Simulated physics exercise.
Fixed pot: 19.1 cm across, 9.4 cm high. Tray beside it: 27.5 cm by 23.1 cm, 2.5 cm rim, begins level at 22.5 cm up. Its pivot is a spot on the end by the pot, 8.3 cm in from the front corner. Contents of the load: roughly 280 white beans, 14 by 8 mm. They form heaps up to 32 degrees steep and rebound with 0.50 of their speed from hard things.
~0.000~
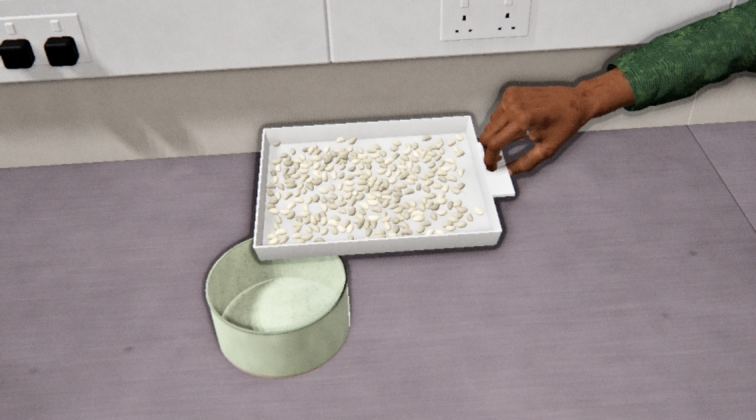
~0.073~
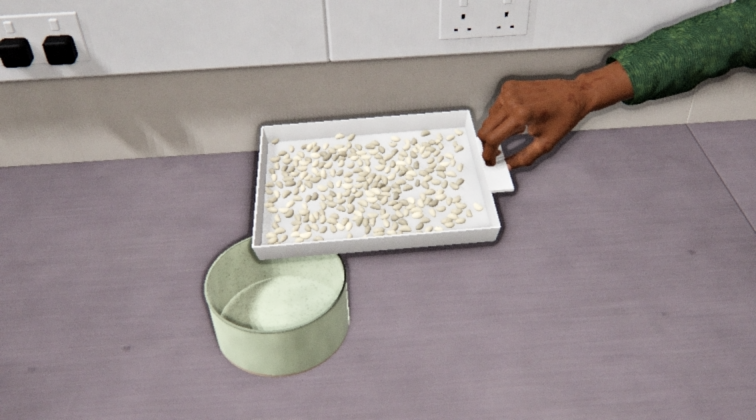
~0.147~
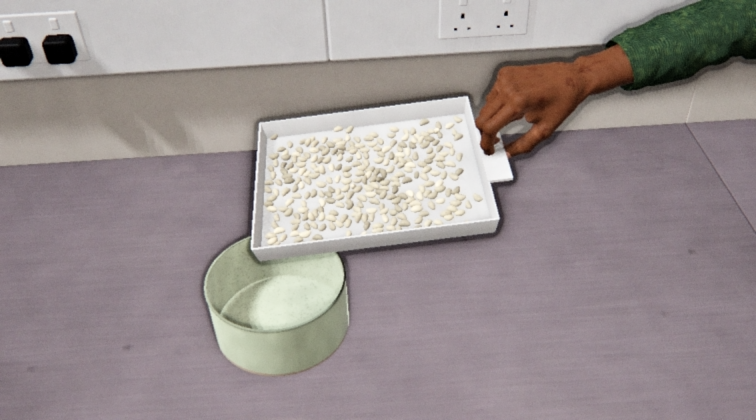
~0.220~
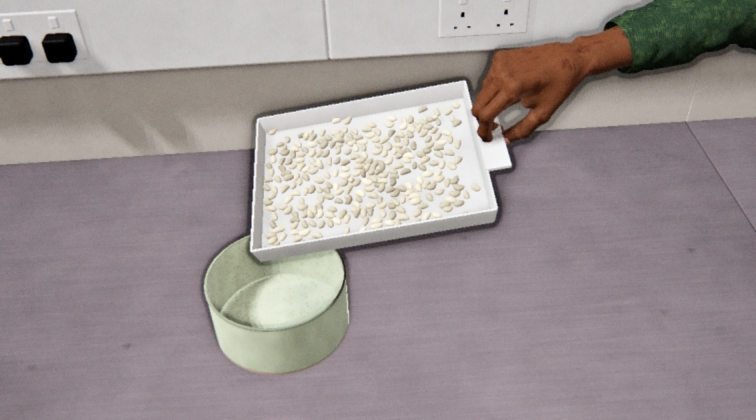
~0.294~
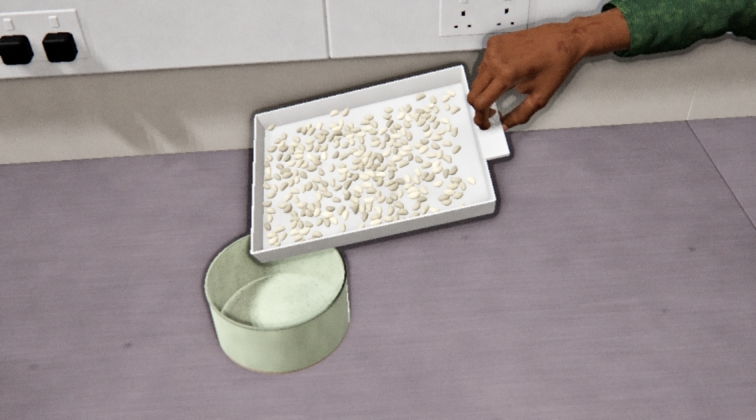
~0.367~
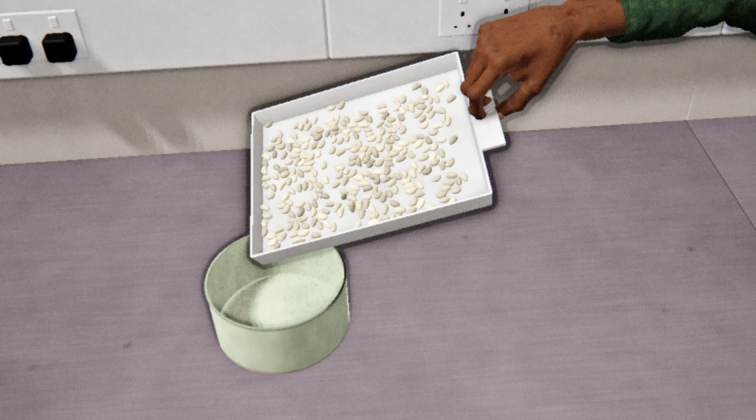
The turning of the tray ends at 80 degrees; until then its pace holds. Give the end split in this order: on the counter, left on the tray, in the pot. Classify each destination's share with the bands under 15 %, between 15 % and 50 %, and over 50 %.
Counter: Over 50 %; left on the tray: Under 15 %; pot: Between 15 % and 50 %.
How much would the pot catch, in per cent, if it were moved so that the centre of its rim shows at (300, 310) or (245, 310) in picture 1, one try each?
First try about 80 per cent, second try about 90 per cent.
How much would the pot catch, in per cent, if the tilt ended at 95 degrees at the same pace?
Estimate: Roughly 30 percent.
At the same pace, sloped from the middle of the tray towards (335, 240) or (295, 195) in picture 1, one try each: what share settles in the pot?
Roughly 25 per cent on the first try and 40 per cent on the second.
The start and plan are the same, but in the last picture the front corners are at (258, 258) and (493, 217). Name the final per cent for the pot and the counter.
Pot: 15, counter: 70.
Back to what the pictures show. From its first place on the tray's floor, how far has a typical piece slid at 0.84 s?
About 7 cm.
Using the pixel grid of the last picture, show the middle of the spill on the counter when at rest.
At about (232, 413).
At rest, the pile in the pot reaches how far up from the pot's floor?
Some 1.5 cm up.
Then, at 0.84 s, tilt 48 degrees; the tray holds 100 %, the pot 0 %.
After 1.15 s, tilt 67 degrees; the tray holds 95 %, the pot 0 %.
After 1.56 s, tilt 80 degrees; the tray holds 35 %, the pot 15 %.
In the end, at 3.3 s, counter 60 %, tray 5 %, pot 30 %.
